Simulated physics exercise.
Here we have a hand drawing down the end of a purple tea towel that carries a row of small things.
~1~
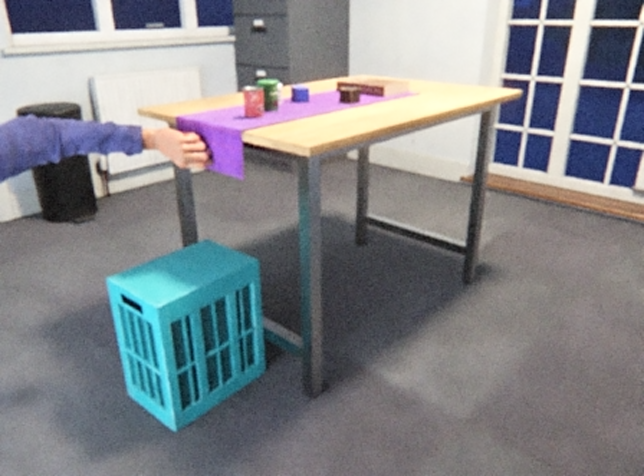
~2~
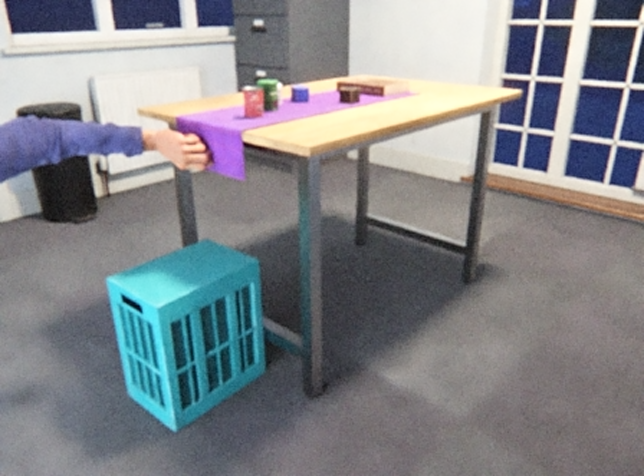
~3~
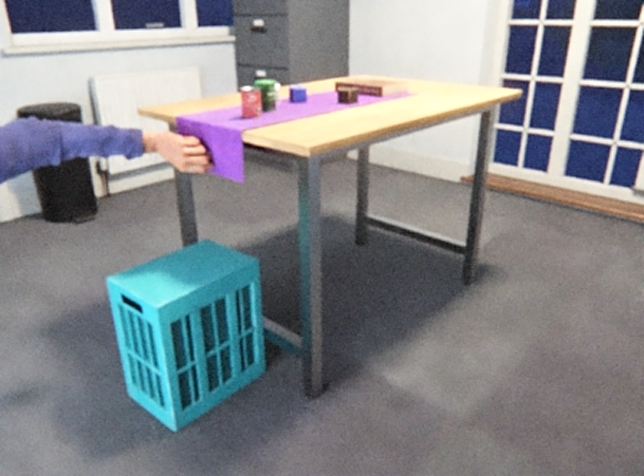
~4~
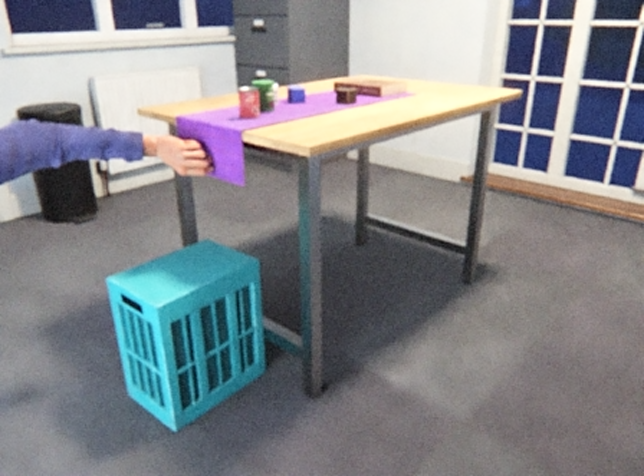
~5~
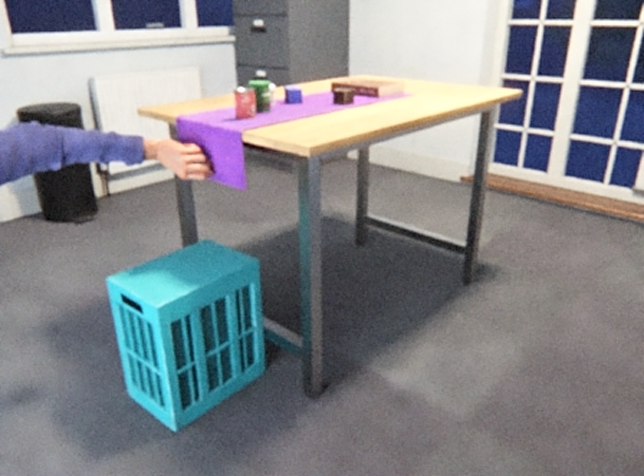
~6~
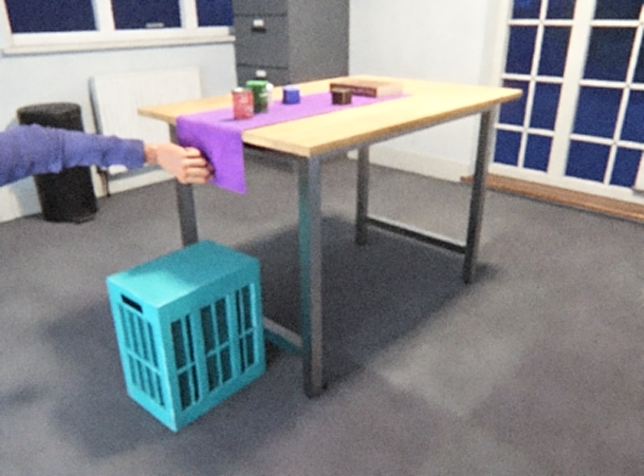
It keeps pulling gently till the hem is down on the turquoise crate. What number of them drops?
Over the edge go two.
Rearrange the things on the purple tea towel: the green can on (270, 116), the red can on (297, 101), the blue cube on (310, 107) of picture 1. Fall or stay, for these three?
The green can comes down, the red can does not fall, the blue cube survives.
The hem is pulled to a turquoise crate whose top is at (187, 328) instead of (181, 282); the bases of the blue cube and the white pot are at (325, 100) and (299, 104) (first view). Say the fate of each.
The blue cube keeps its place on top; the white pot drops off.
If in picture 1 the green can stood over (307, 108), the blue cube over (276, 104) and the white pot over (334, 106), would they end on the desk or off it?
The green can remains up, the blue cube does not fall, the white pot keeps its place on top.
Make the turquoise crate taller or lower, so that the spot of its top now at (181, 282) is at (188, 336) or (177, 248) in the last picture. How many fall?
Then 4 and 1.
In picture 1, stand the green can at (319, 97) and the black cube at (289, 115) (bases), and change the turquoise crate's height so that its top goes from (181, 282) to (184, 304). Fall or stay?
The green can stays on, the black cube drops off.
A little later, hem near (214, 218); all still up.
Next, hem on the crate; red can and green can gone.
When it is over, hem on the crate; red can and green can gone. The desk loses two.
